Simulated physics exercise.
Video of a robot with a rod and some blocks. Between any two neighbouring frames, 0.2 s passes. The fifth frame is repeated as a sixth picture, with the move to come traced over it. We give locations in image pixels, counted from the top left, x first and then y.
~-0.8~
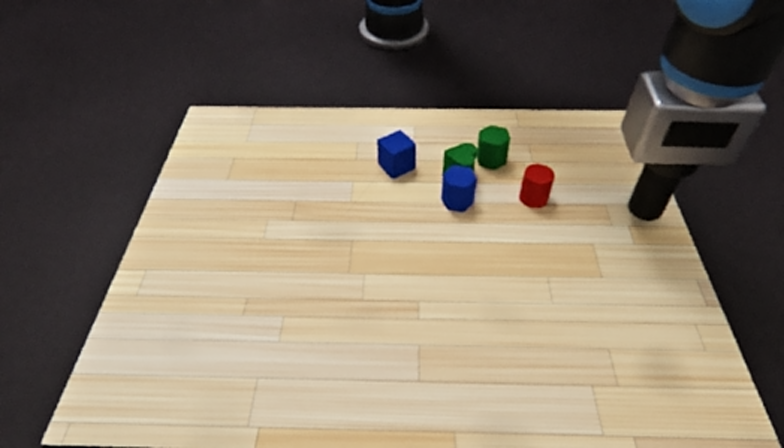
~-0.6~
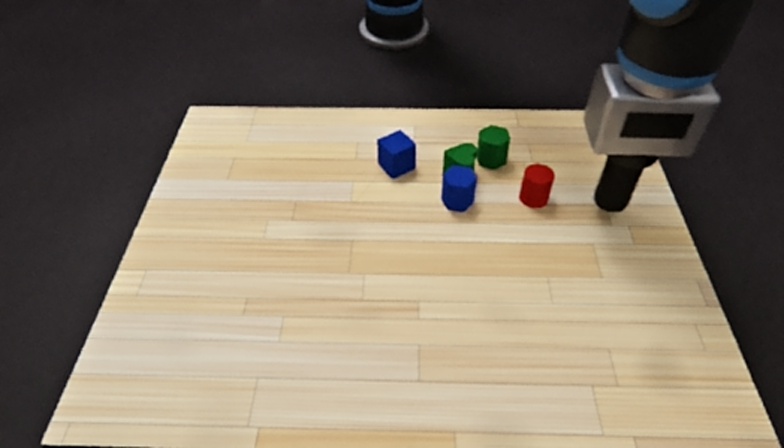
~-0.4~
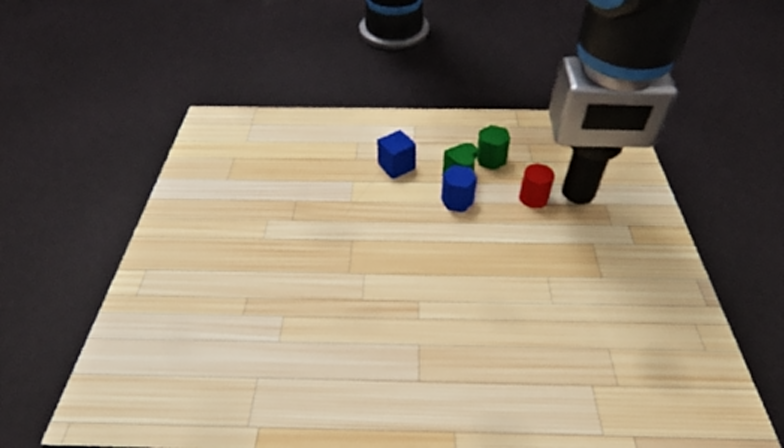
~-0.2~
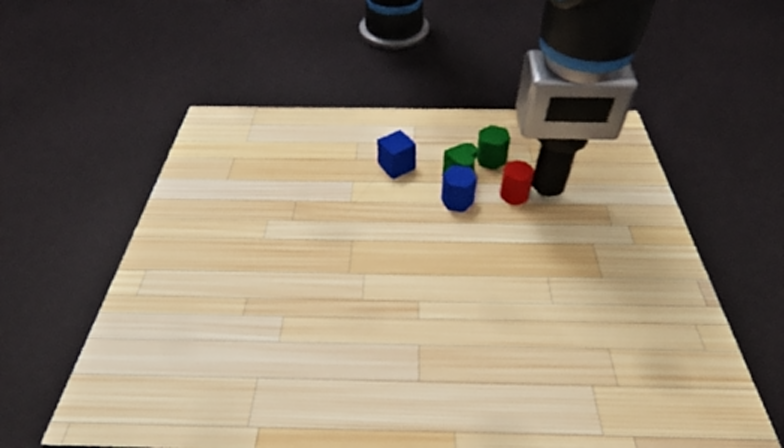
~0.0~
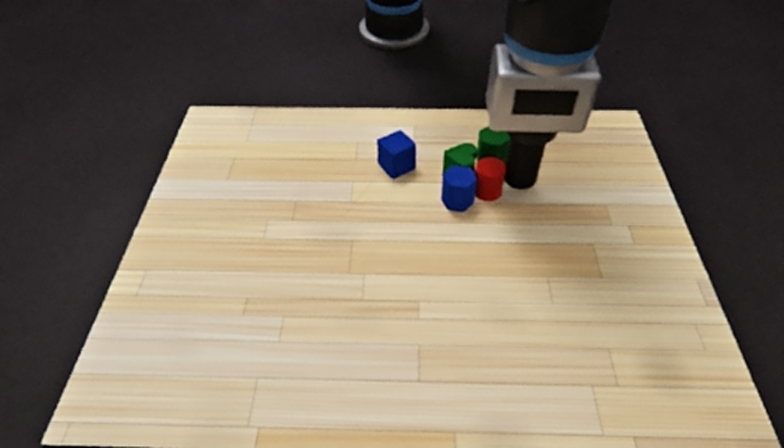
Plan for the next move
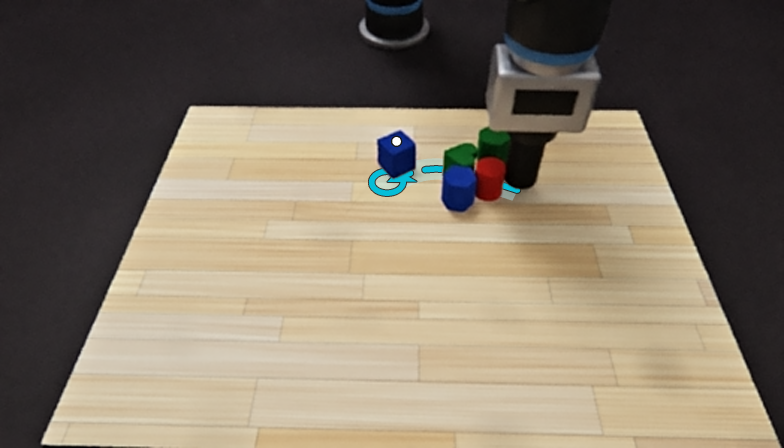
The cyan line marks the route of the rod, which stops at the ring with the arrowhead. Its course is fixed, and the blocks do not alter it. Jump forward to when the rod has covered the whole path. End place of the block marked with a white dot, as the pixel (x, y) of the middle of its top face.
I'd place it at (332, 140), taking the centre of its top.
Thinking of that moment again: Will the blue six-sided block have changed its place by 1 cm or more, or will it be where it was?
It is shoved along.
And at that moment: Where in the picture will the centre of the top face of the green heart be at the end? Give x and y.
Top centre: (353, 154).
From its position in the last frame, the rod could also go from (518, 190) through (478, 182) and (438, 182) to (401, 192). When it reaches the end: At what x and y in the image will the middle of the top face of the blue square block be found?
At (380, 133).
The drawn path runs from (518, 190) through (473, 176) and (429, 169) to (387, 182); the dot is on the blue square block.
What follows on the original path. One third of the way, rod at (474, 165); blue six-sided block at (443, 182), turned 40° anticlockwise; green heart at (437, 147), turned 50° clockwise; red circular block at (451, 162).
Two thirds of the way, rod at (429, 159); blue square block at (367, 142), turned 25° clockwise; blue six-sided block at (439, 183), turned 60° anticlockwise; green heart at (396, 147), turned 25° clockwise; red circular block at (422, 164).
At the end, rod at (387, 171); blue square block at (332, 140), turned 55° clockwise; blue six-sided block at (439, 183), turned 60° anticlockwise; green heart at (353, 154), turned 55° clockwise; red circular block at (407, 174).
